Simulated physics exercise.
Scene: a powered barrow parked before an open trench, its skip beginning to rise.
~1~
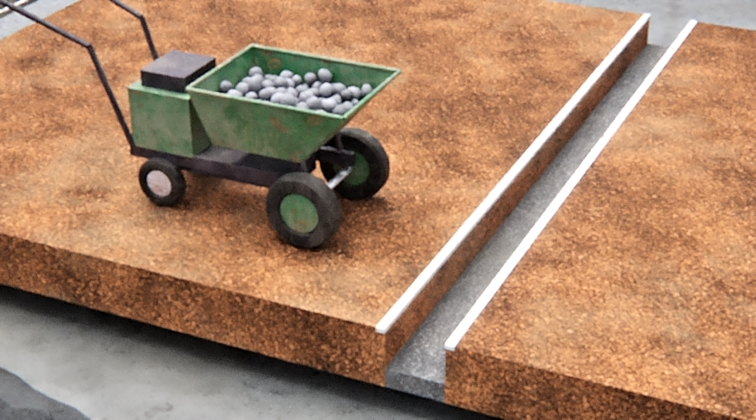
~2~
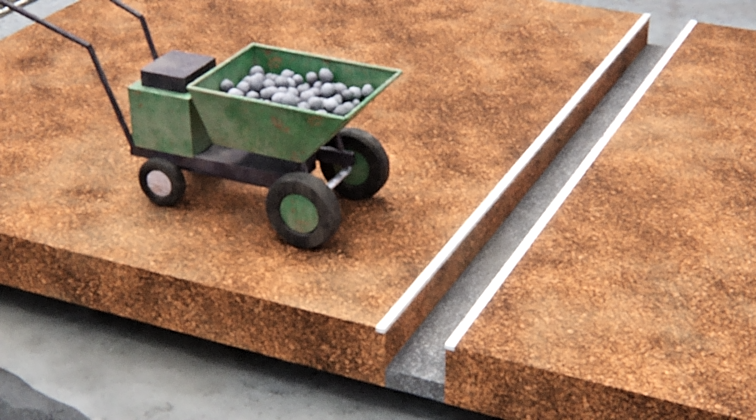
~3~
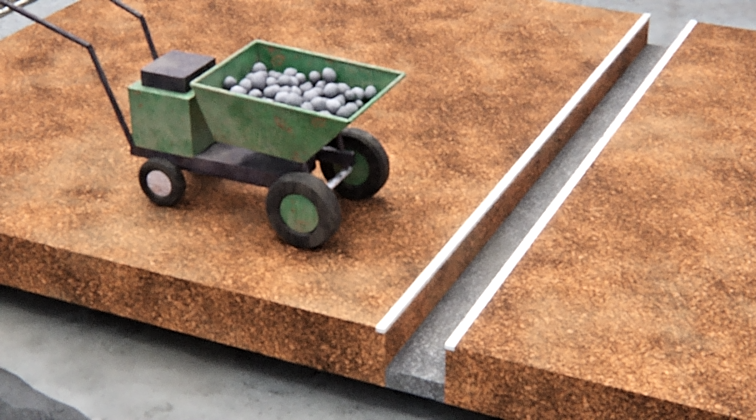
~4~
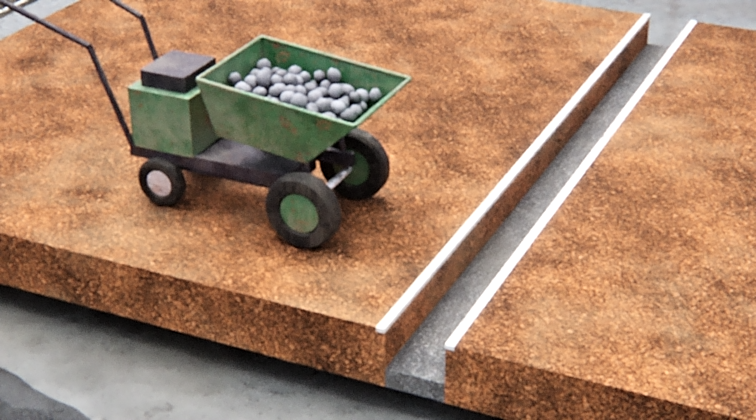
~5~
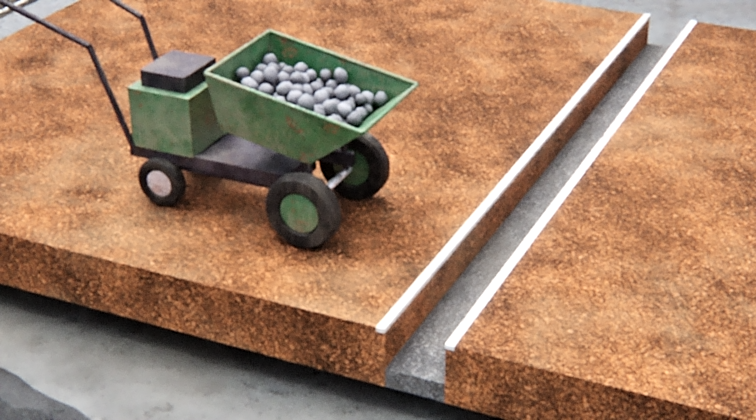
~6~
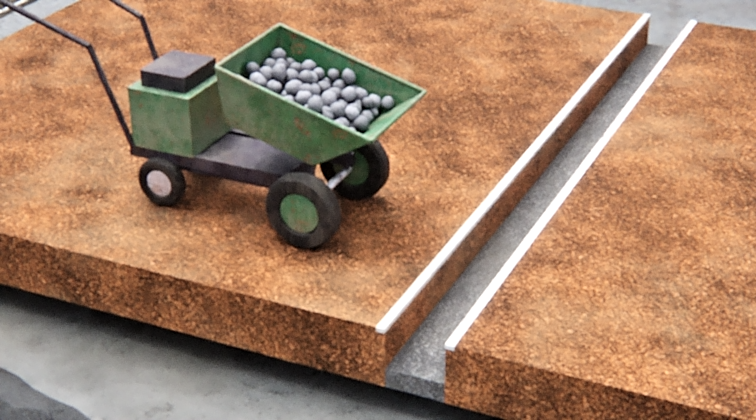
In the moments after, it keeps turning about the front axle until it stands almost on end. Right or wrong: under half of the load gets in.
Wrong.
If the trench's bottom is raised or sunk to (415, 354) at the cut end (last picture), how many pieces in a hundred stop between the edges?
Estimated share: Approx. 60 per cent.
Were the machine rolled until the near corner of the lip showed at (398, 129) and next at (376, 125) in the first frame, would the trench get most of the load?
Well, the first try gives a smaller portion, and the second gives the bigger portion.
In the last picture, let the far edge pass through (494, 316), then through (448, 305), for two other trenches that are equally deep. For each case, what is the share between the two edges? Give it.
80 % and 50 %, give or take.
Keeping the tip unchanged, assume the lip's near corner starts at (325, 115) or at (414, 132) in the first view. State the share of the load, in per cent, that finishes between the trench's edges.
First try: 50 per cent; second try: 0 per cent.
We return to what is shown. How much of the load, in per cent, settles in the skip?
25 in a hundred, roughly.
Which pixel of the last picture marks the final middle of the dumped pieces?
I'd mark it at roughly (479, 276).
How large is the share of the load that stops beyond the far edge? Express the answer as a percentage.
I'd say around 5 per cent of the load.
Just after the last frame, skip tipped steeply; every one in the skip.
A moment on, skip tipped right over; roughly half in the skip; about a tenth short of the trench; roughly a third in or heaped over the trench; just a few falling.
Further on, skip tipped right over; roughly a quarter in the skip; just a few short of the trench; roughly two thirds in or heaped over the trench; just a few beyond it.
When it is over, skip tipped right over; roughly a quarter in the skip; just a few short of the trench; the larger part in or heaped over the trench; just a few beyond it.
